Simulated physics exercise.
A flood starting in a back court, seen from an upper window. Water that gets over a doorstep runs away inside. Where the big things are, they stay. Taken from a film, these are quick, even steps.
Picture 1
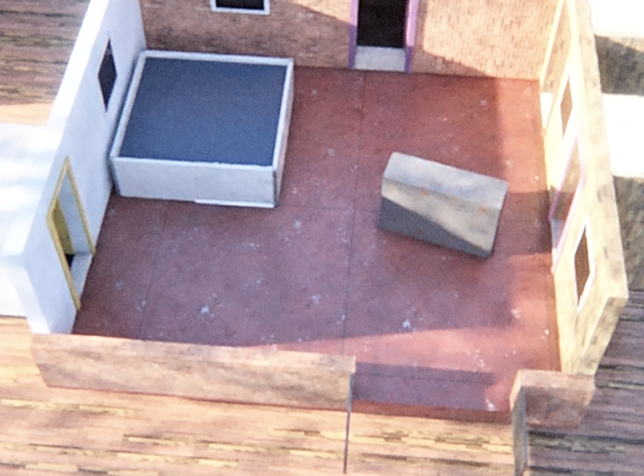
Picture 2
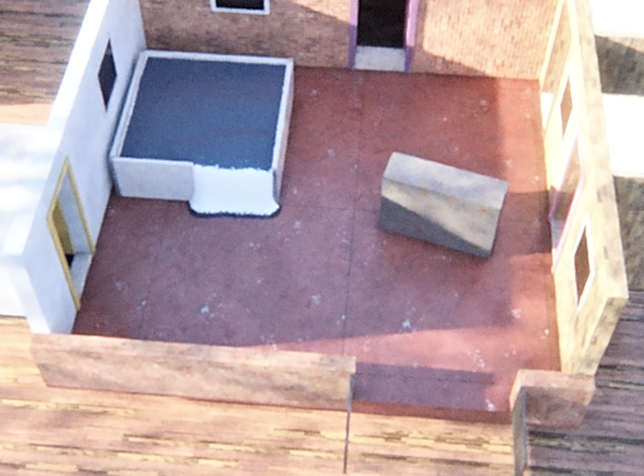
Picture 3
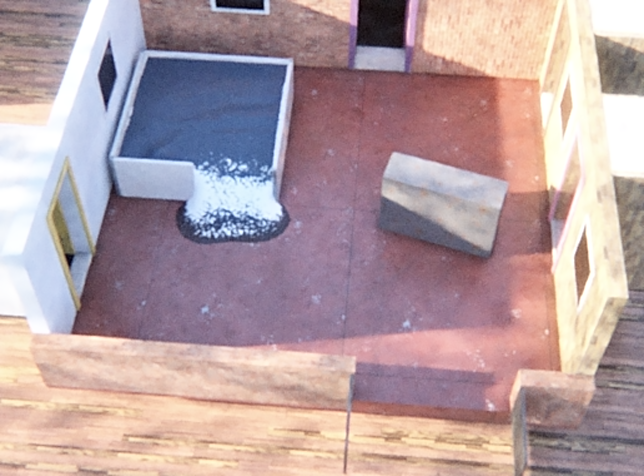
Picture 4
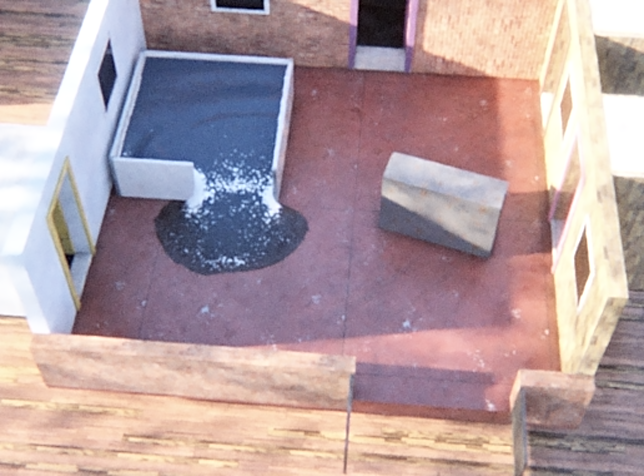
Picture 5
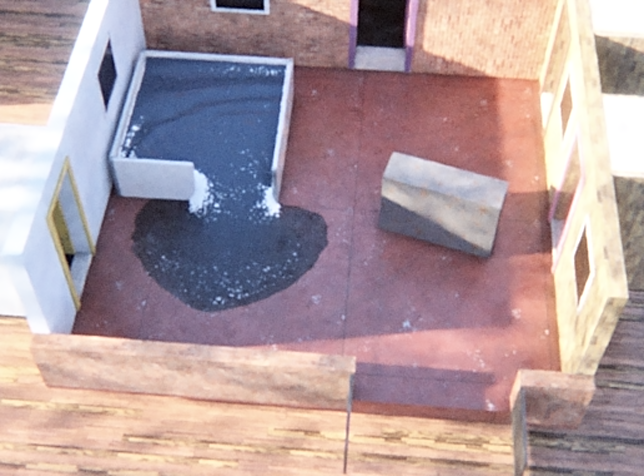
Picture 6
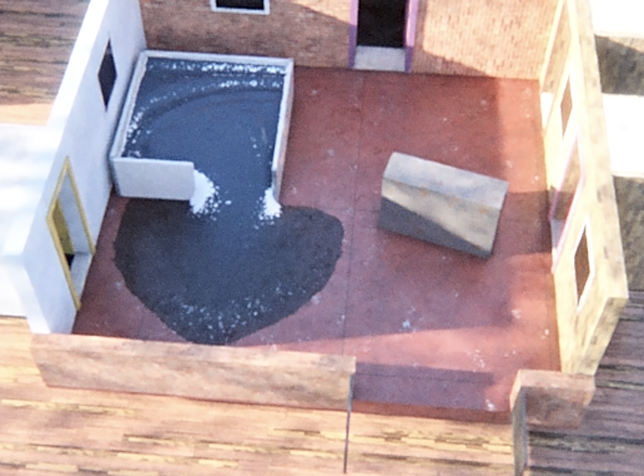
Dark water poured through a gap in the front wall of a white-sided tank, foaming white at first, then spread in a widening pool across the red courtyard floor toward the low front wall.
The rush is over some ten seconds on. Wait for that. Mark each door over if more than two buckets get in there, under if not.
Yellow door - over; purple door - under; red door - under; pink door - under.
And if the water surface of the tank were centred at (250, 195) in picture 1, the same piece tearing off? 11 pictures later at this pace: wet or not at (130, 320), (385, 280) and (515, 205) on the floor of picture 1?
The first spot ends up sodden, the second left untouched and the third left untouched.
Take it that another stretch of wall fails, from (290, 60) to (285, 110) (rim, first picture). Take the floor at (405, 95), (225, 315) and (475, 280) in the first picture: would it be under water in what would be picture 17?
Result, in sequence: Sodden, spared by the spill, spared by the spill.
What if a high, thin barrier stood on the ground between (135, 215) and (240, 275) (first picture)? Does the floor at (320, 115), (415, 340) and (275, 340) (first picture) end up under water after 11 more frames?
Taking the points in order, they are high and dry, inundated and inundated.
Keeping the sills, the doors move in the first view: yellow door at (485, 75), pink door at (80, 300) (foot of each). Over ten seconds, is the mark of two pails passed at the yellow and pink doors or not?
The yellow door falls short, while the pink door exceeds it.
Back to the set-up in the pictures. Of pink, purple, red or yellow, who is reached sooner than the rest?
The door marked yellow.
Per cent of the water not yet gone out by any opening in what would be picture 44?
Result: Close to 88 %.
A moment on, water covers 30 % of the floor; the yellow door wet at the sill, nothing in, the purple door not reached, the red door not reached, the pink door not reached.
Next, water covers 40 % of the floor; the yellow door wet at the sill, nothing in, the purple door not reached, the red door not reached, the pink door not reached.
Then, water covers 45 % of the floor; the yellow door under two buckets in, the purple door not reached, the red door not reached, the pink door not reached.
Later, water covers 70 % of the floor; the yellow door over two buckets in, the purple door not reached, the red door wet at the sill, nothing in, the pink door wet at the sill, nothing in.
In the end, water covers 90 % of the floor; the yellow door over two buckets in, the purple door wet at the sill, nothing in, the red door wet at the sill, nothing in, the pink door wet at the sill, nothing in.
